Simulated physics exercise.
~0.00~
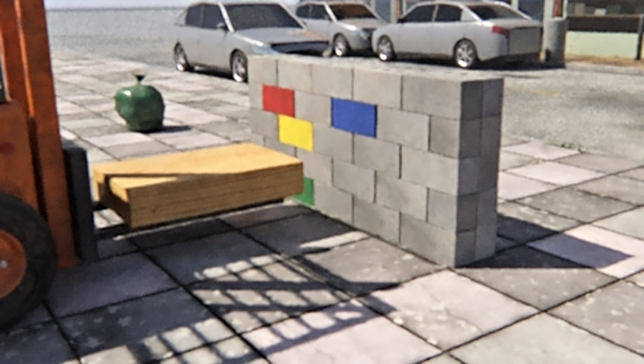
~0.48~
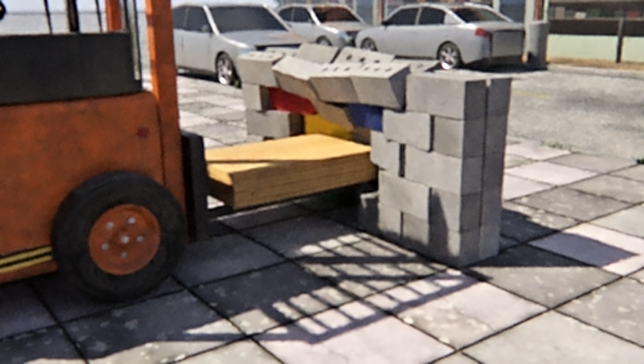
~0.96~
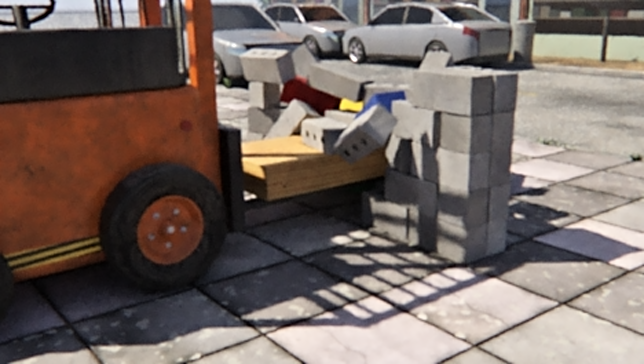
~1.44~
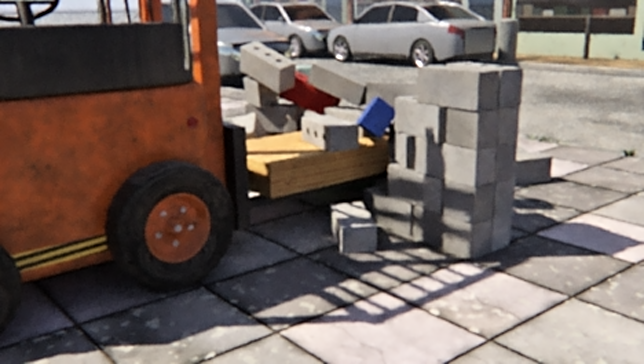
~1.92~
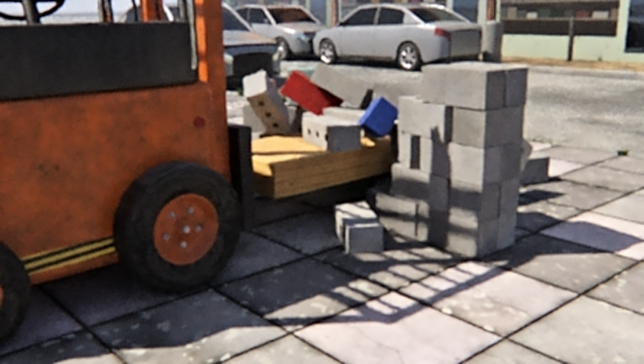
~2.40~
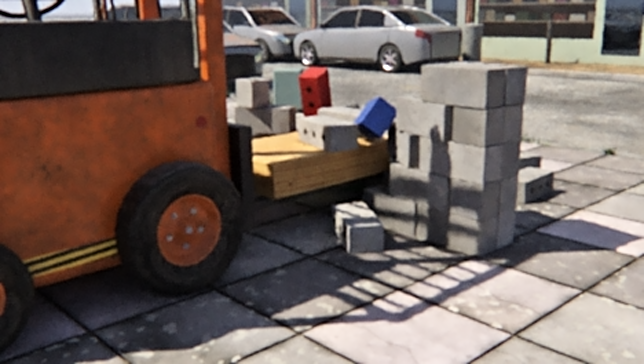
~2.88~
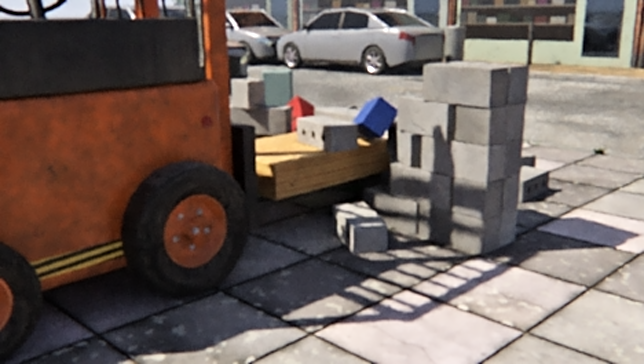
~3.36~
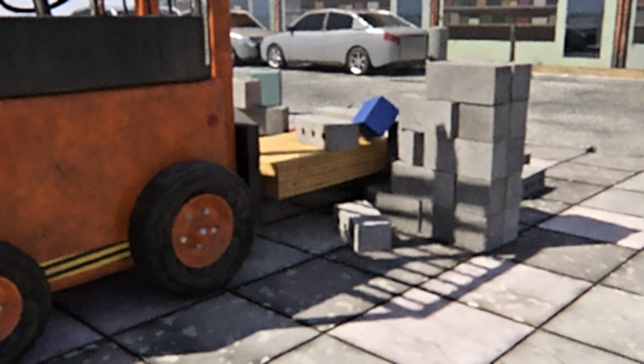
On a paved area beside parked cars, an orange lift truck drives a wooden load rightward into a grey block wall, toppling its middle and upper blocks; the truck stops, the red block slips from sight, and the blue one rests atop the rubble beside the standing right end.
